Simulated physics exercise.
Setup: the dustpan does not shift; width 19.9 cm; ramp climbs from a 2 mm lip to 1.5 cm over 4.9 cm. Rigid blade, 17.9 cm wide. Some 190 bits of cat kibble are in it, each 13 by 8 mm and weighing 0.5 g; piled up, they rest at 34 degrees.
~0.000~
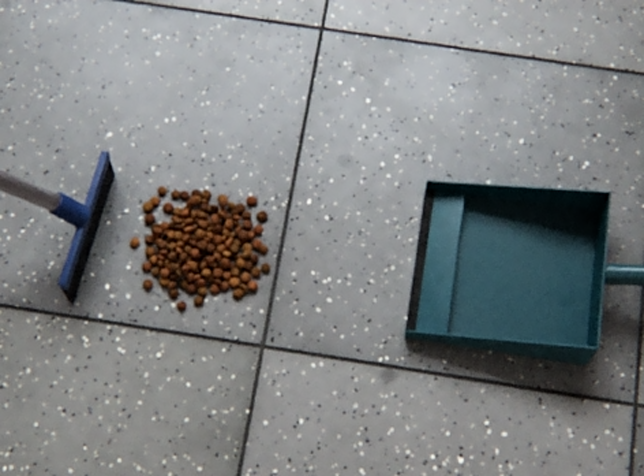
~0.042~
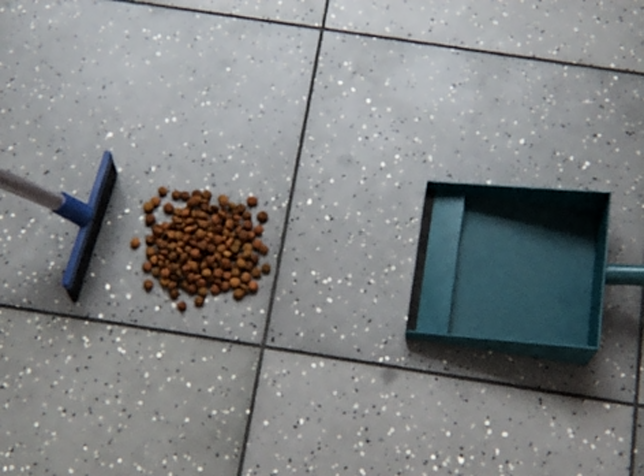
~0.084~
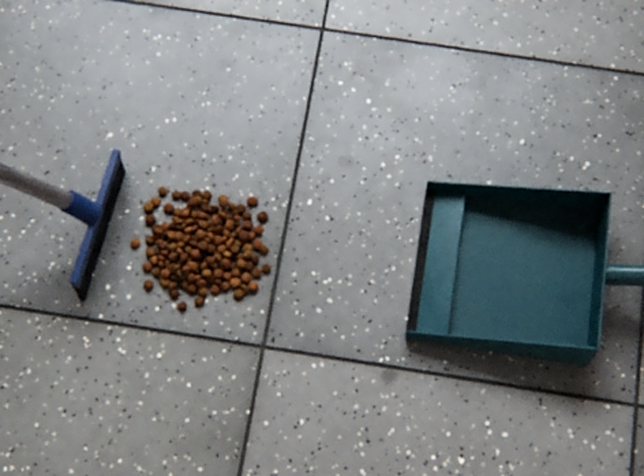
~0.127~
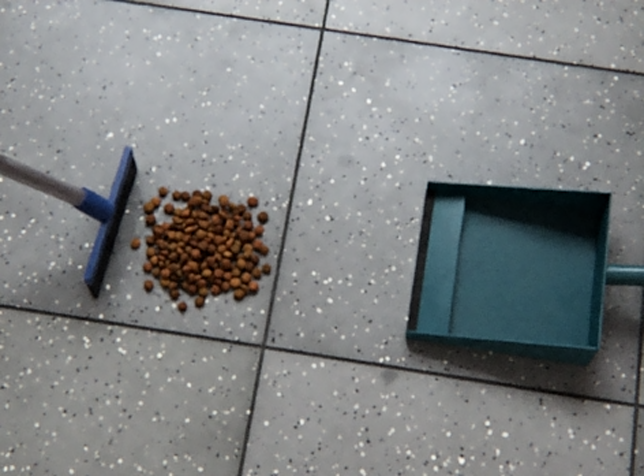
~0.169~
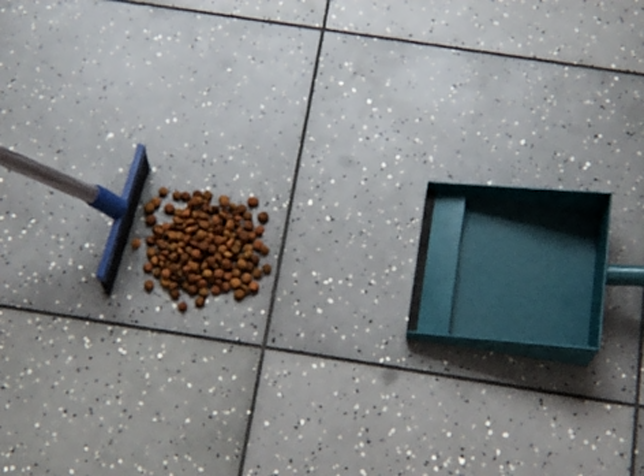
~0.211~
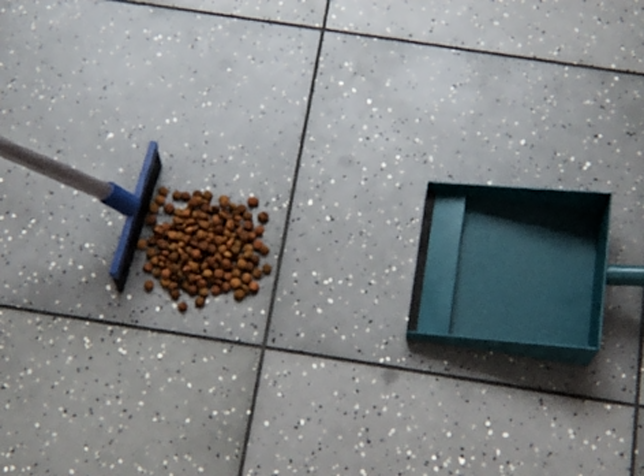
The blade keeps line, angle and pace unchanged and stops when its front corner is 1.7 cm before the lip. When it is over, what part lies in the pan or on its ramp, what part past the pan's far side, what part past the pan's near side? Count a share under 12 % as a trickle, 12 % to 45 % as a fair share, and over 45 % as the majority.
In the pan or on its ramp: A trickle. Past the pan's far side: A fair share. Past the pan's near side: A trickle.
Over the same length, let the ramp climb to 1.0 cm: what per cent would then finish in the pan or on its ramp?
Near 5 per cent, then.
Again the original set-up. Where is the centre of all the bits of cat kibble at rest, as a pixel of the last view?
Centre at rest: Approx. (357, 249) px.
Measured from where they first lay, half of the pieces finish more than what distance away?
Median shift: Approx. 18 cm.
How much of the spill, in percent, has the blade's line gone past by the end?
Roughly 55 in a hundred.
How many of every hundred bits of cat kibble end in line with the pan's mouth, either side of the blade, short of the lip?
That works out near 70 percent.
Then, at 0.67 s, middle of the blade 19 cm from the lip; 0 % over the lip, far side 5 %, near side 0 %.
Then, at 0.97 s, middle of the blade 9 cm from the lip; 0 % over the lip, far side 15 %, near side 0 %.
After 1.38 s, middle of the blade 2 cm from the lip; 5 % over the lip, far side 20 %, near side 0 %.
At rest (1.7 s), pan 5 %, far side 20 %, near side 0 %, in front of the lip or behind the blade 70 %.
